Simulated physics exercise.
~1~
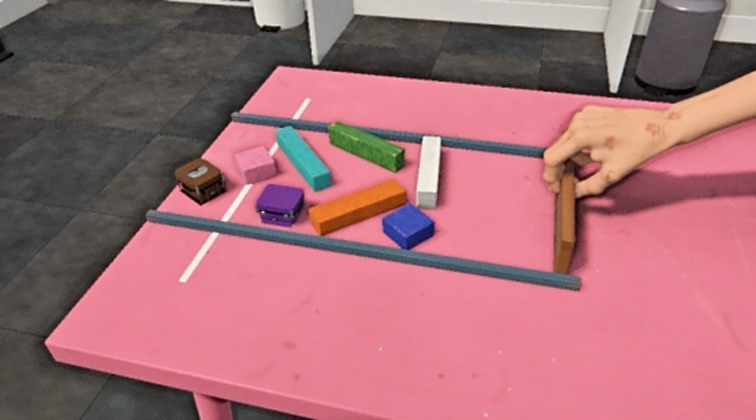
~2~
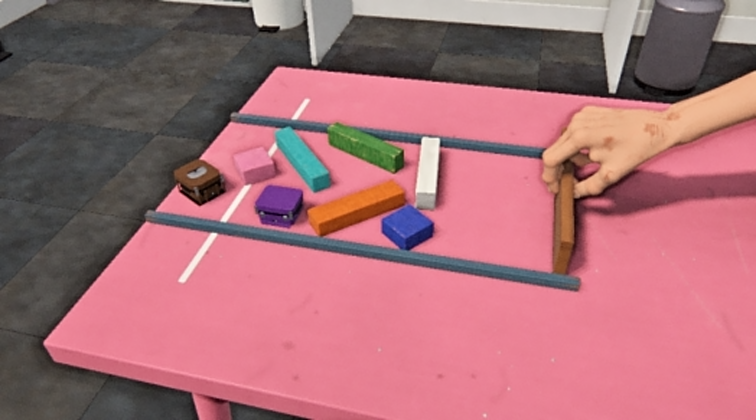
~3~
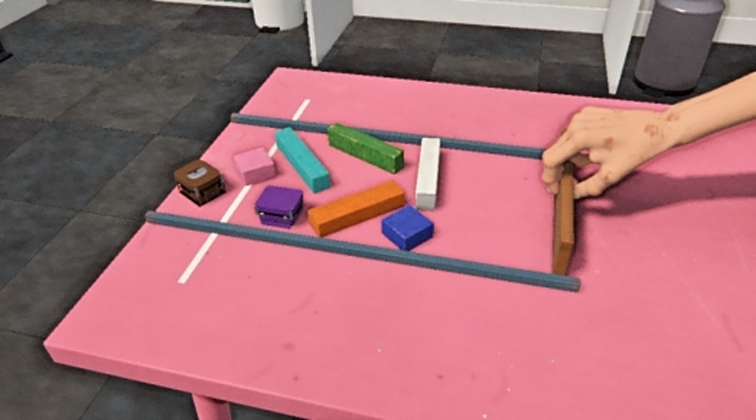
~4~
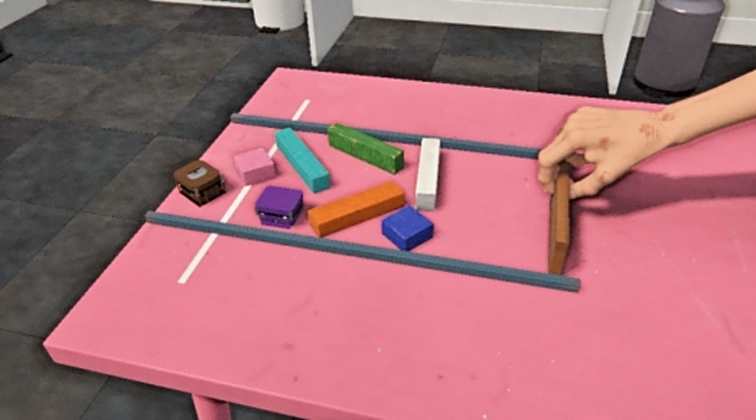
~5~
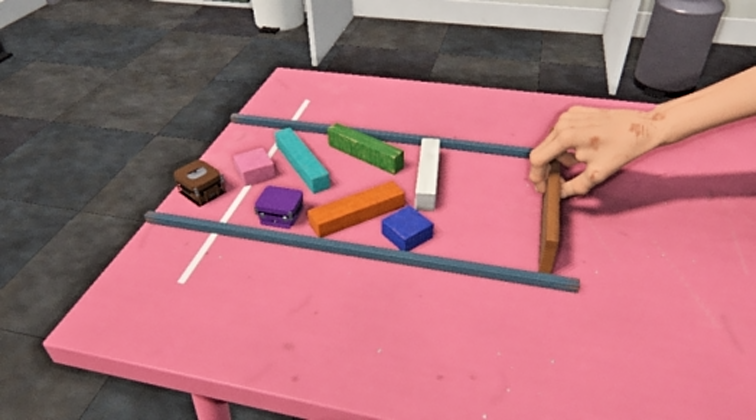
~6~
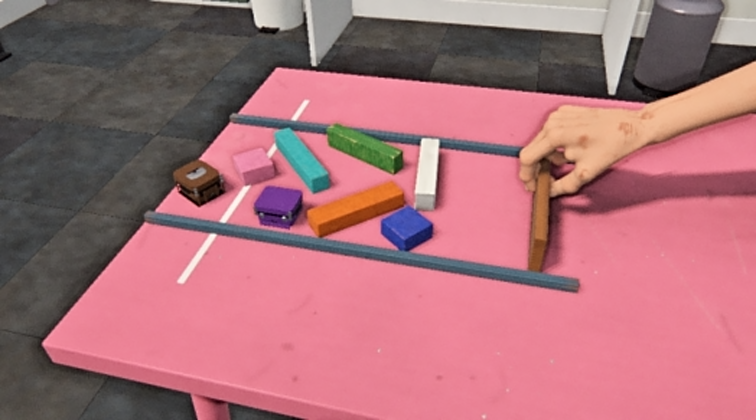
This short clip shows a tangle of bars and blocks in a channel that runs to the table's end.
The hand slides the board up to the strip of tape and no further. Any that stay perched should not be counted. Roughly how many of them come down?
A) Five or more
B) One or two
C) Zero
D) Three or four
D, three or four.
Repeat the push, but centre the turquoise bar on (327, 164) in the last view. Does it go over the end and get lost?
So the turquoise bar slips away.
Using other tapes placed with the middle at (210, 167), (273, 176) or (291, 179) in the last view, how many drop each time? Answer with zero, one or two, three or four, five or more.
So, tape by tape, it's at least five, then just one or two, then one or two.
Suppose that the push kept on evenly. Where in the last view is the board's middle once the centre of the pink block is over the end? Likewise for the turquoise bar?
(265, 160) and (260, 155), roughly.
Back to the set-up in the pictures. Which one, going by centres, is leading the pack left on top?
It would be the green bar.
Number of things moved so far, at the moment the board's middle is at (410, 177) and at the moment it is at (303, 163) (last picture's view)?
That gives 4 for the first and 8 for the second.
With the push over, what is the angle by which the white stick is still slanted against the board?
Angle: Roughly 0 degrees.
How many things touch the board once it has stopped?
Contact count: 2.
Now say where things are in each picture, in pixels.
In the first picture, brown case (201, 182); pink block (256, 166); turquoise bar (302, 158); board (564, 195); tape (258, 172).
In the second picture, pink block (255, 166); blue block (407, 228).
In the third picture, turquoise bar (301, 159); white stick (428, 173).
In the fourth picture, brown case (200, 183); board (559, 196).
In the fifth picture, pink block (255, 167); orange bar (357, 208).
In the sixth picture, brown case (199, 183); pink block (254, 167); turquoise bar (301, 159); board (540, 194); tape (256, 174).
A little later, none off yet; brown case at rest near (199, 183); pink block at rest near (254, 167); turquoise bar at rest near (301, 159).
Next, none off yet; brown case at rest near (199, 183); pink block at rest near (254, 167); turquoise bar moving near (296, 157).
Later still, none off yet; brown case shifted about its own width near (175, 178); pink block shifted about its own width near (217, 165); turquoise bar shifted about its own width near (241, 145).
When it is over, the number that fall off is three or four; down, purple case, turquoise bar, pink block and brown case.
